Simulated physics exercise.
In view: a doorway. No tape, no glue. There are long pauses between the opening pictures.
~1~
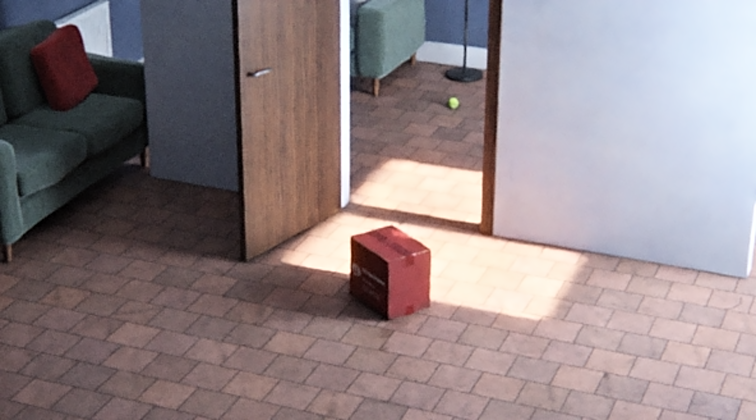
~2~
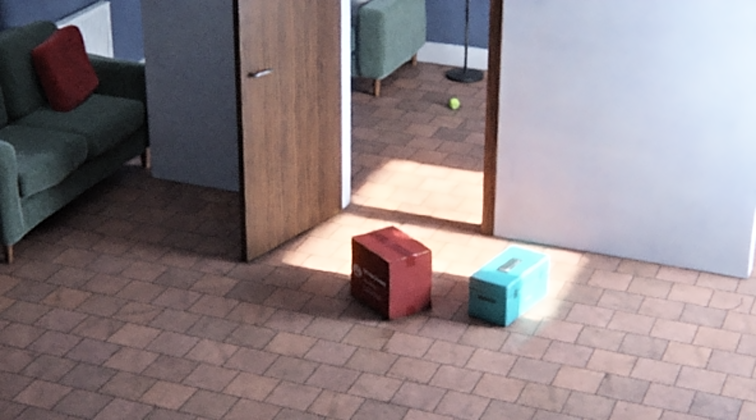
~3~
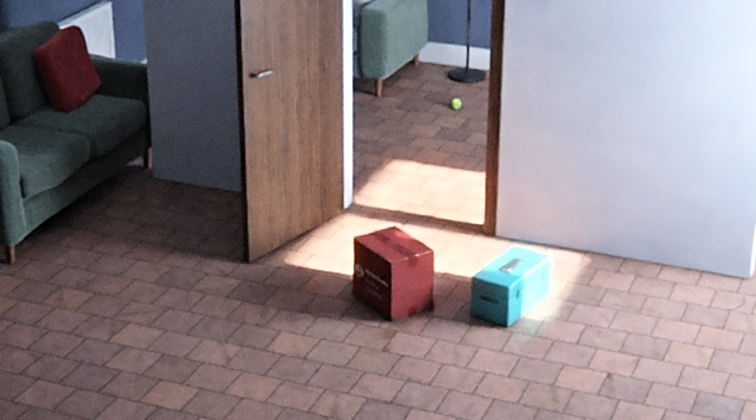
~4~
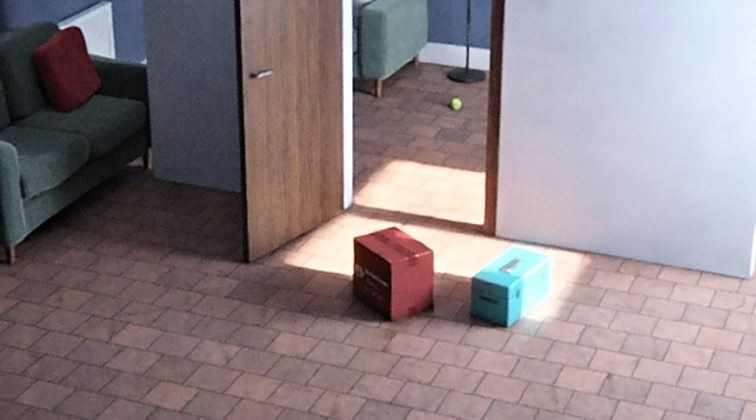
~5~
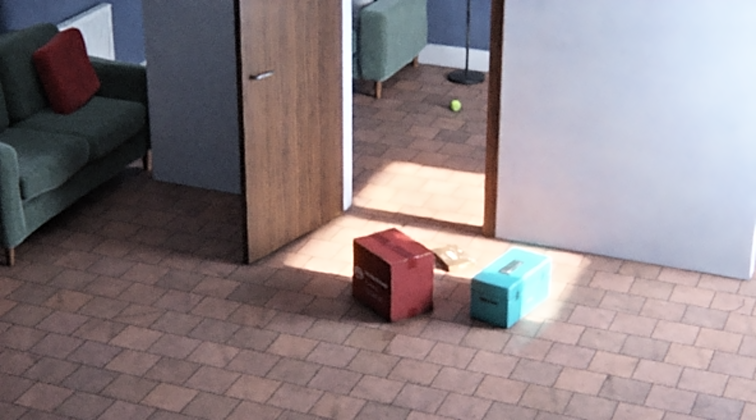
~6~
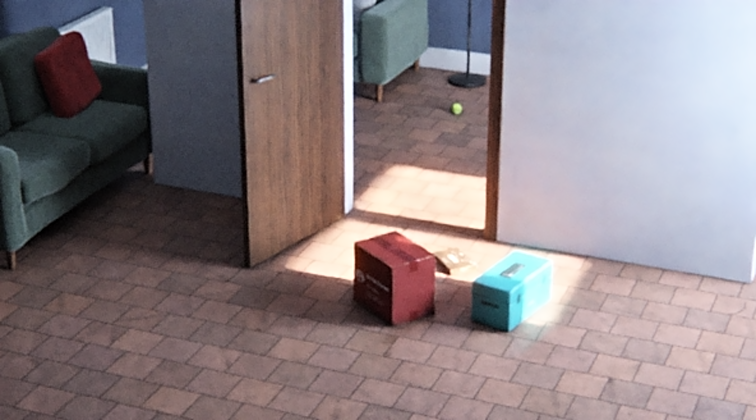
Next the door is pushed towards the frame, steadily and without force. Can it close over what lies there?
In the end the door reaches the frame.
Then, 0.80 s on from there, open by 75°.
Then, 1.50 s on from there, open by 29°.
Then, 1.70 s on from there, open by 16°; brown packet shifted about its own width near (482, 254).
In the end, open by 0°; moved from the start, brown packet; the other 2 unmoved. At the end, from the last picture's camera, brown packet near (494, 252).
